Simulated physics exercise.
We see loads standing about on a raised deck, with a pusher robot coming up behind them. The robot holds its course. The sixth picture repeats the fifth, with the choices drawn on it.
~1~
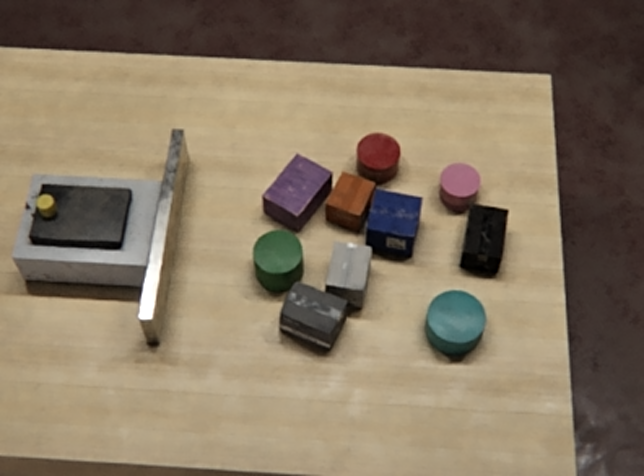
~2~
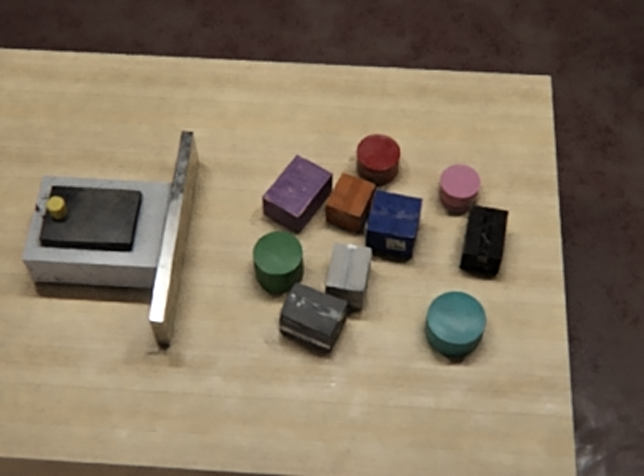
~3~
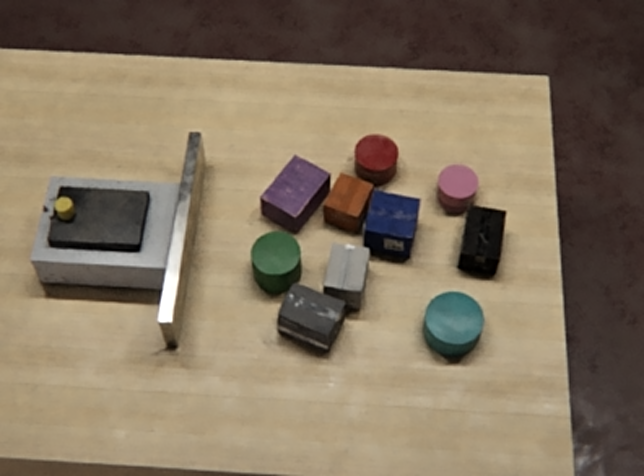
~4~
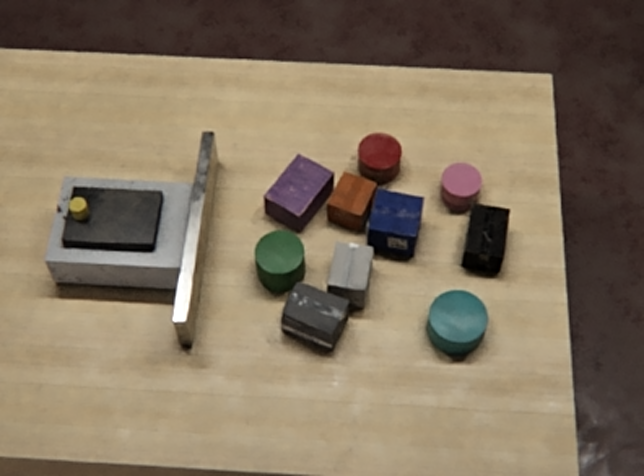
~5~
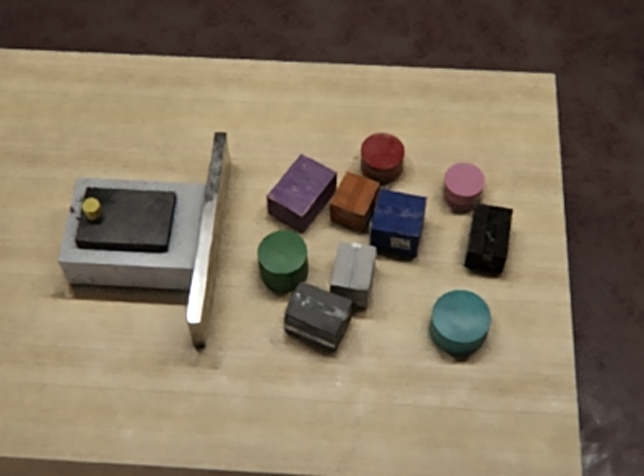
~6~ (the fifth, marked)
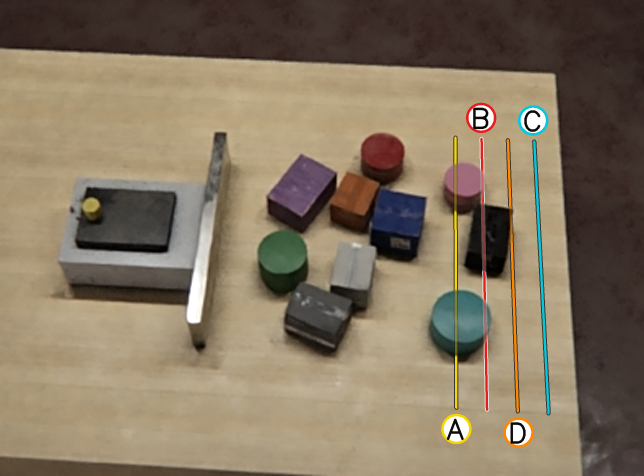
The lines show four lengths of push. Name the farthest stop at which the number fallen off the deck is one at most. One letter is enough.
No second one falls up to A.
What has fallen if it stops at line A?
The black box goes over.
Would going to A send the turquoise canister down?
By then, no.
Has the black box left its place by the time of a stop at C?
By then, yes.
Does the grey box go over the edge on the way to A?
No.
On the copy, A at (456, 262); B at (484, 264); C at (541, 267); D at (512, 265).
On A. First, robot (222, 222); grey box (331, 315); blue box (411, 223).
Then, robot (311, 227); black box (534, 258); pink pail (493, 187).
Finally, robot (380, 231); black box over the edge; pink pail (550, 179); one fallen.
By contrast, B drops three; C drops eight; D drops six.
